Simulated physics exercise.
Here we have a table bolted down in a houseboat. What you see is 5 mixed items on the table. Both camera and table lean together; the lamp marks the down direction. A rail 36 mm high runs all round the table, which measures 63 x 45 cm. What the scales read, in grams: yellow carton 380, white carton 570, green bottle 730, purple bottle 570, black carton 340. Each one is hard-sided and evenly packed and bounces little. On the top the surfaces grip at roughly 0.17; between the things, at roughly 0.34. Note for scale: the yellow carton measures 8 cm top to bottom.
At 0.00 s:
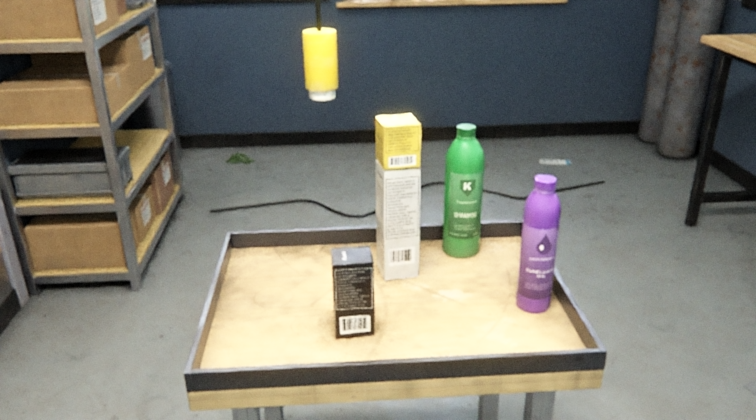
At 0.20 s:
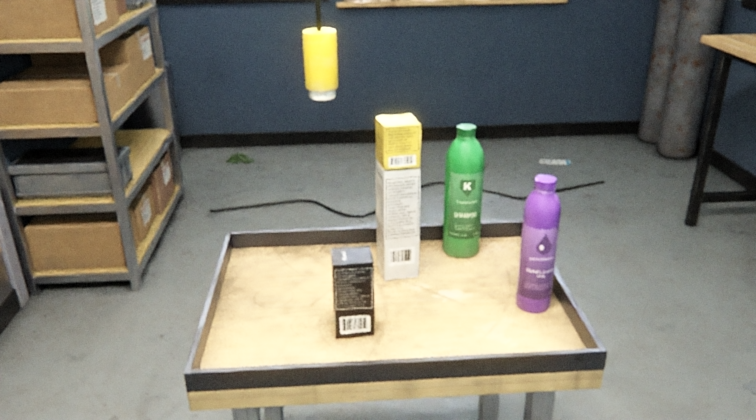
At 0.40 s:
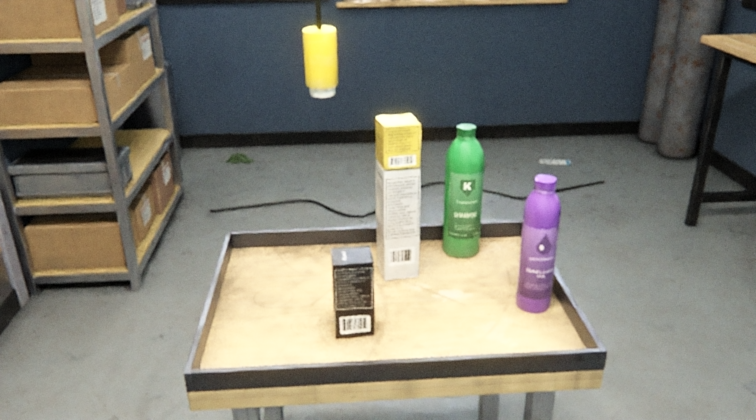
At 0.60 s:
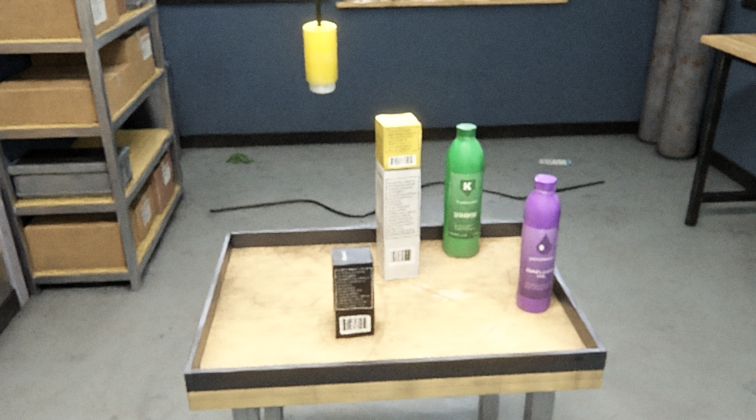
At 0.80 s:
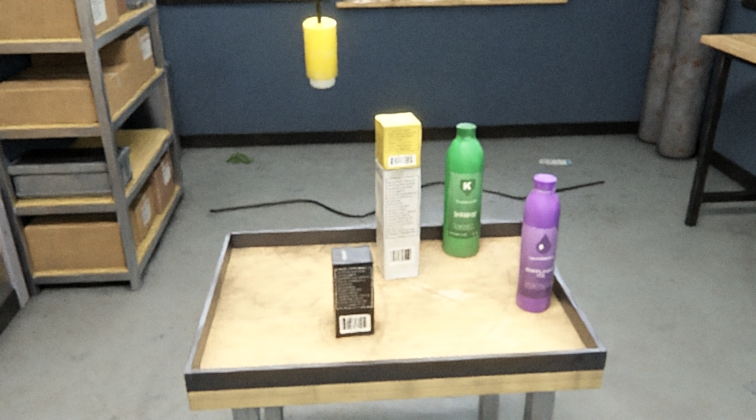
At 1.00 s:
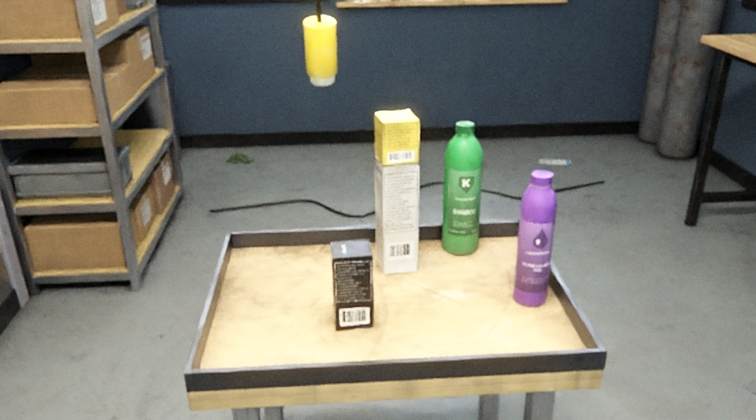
A rimmed, wooden-topped table stands in a workshop-like room, seen from the front and slightly above, with boxed shelving at left and a dark blue wall behind. On it are a yellow carton atop a tall white one, a green bottle to their right, a purple bottle nearer the right edge and a black carton in front. The view stays nearly unchanged as the hanging yellow cylinder creeps upward, then the items shift slightly toward the far side.
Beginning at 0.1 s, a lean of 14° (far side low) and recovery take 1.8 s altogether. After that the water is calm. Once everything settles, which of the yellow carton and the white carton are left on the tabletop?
The yellow carton is not left there, the white carton is not left there.
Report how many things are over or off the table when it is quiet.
2.
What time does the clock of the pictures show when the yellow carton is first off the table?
That comes at close to 1.4 seconds.
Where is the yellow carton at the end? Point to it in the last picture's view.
Around (377, 350).
By 1.50 s, boat heeled 6°, far side down; yellow carton now off the table; white carton rocked 23° off its seat near (388, 192); purple bottle 16 cm from its spot.
By 1.90 s, boat level; white carton now off the table; purple bottle 20 cm from its spot; black carton 22 cm from its spot.
When it is over (2.4 s), off the table, yellow carton and white carton; not toppled but over 5 cm from the start, purple bottle and black carton; the last one within 5 cm of the start. In the last view, yellow carton near (377, 350), white carton near (386, 399).
